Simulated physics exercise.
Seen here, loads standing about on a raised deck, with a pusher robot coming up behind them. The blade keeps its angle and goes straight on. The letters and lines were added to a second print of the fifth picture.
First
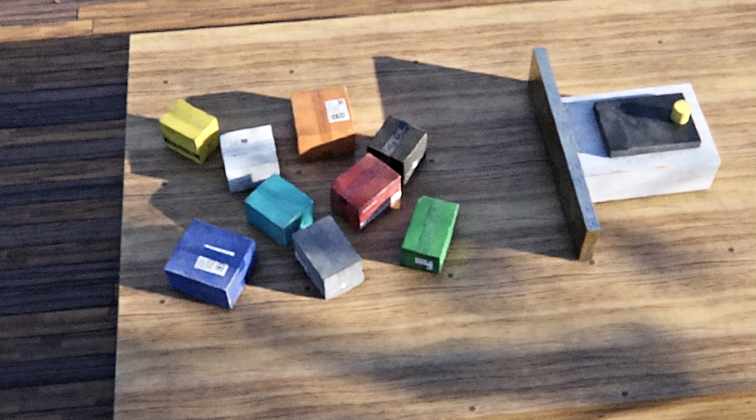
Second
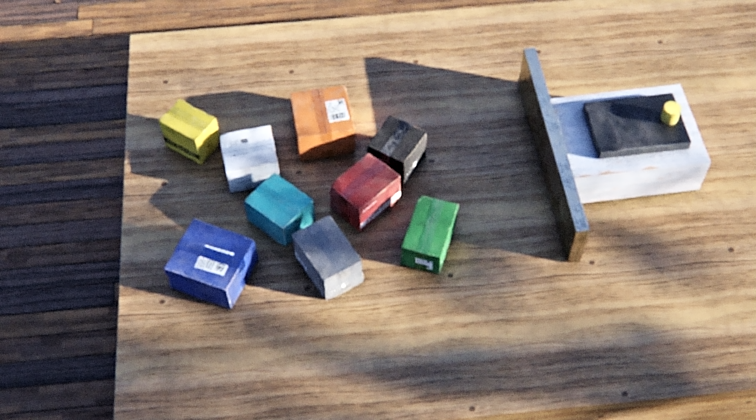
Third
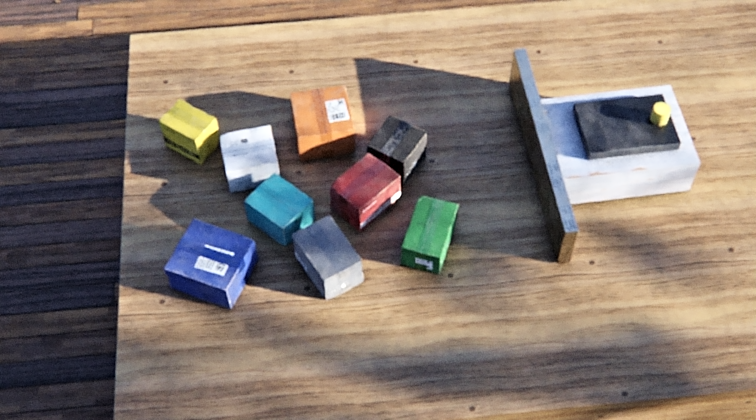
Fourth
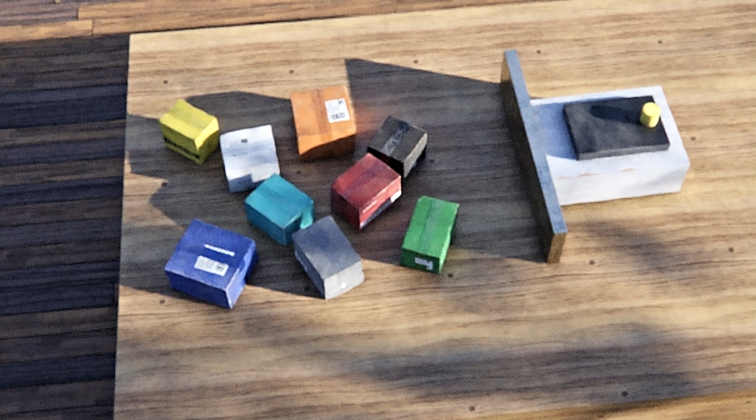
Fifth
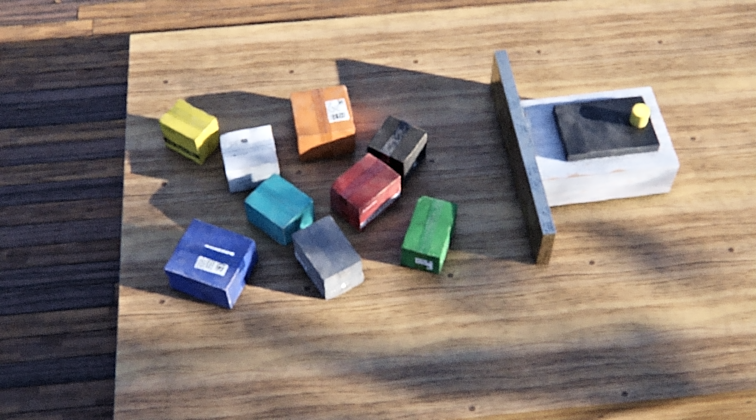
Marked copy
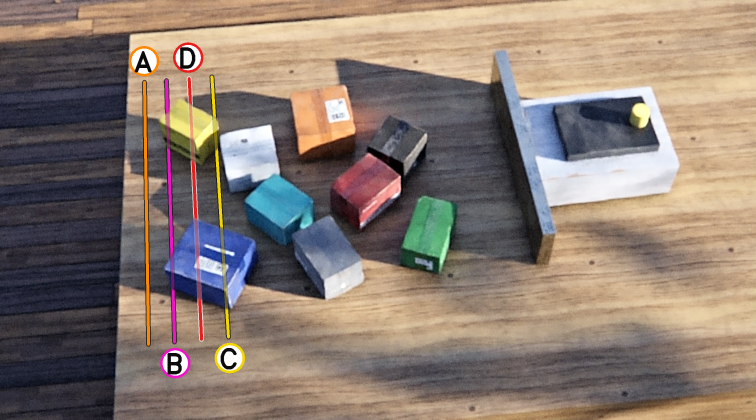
The video shows nine small coloured boxes standing still on a wooden deck while a white pusher robot with a wide upright plate at its front moves slowly left towards them from the right, without touching any.
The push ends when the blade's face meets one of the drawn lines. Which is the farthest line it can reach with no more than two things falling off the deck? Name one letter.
At C, and not beyond.
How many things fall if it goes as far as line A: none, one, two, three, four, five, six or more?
By then, six or more.
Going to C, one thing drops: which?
It is the blue box.
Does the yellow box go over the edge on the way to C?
No.
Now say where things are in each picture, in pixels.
The first frame shows blue box (212, 264); white parcel (250, 159); orange box (323, 123).
The second frame shows robot (630, 125); green box (429, 234).
The third frame shows robot (619, 126); yellow box (190, 132).
The fourth frame shows robot (609, 127); grey box (328, 258).
The fifth frame shows robot (598, 128); blue box (212, 264); white parcel (250, 159); orange box (323, 123).
On the marked copy, A at (146, 202); B at (170, 200); C at (220, 196); D at (195, 198).
Following C. Soon after the start, robot (491, 137); green box (400, 238); black box (374, 154).
Later, robot (382, 146); yellow box (185, 130); blue box (189, 264).
In the end, robot (296, 153); blue box over the edge; yellow box (137, 119); one fallen.
As for the rest, A drops eight; B drops five; D drops three.
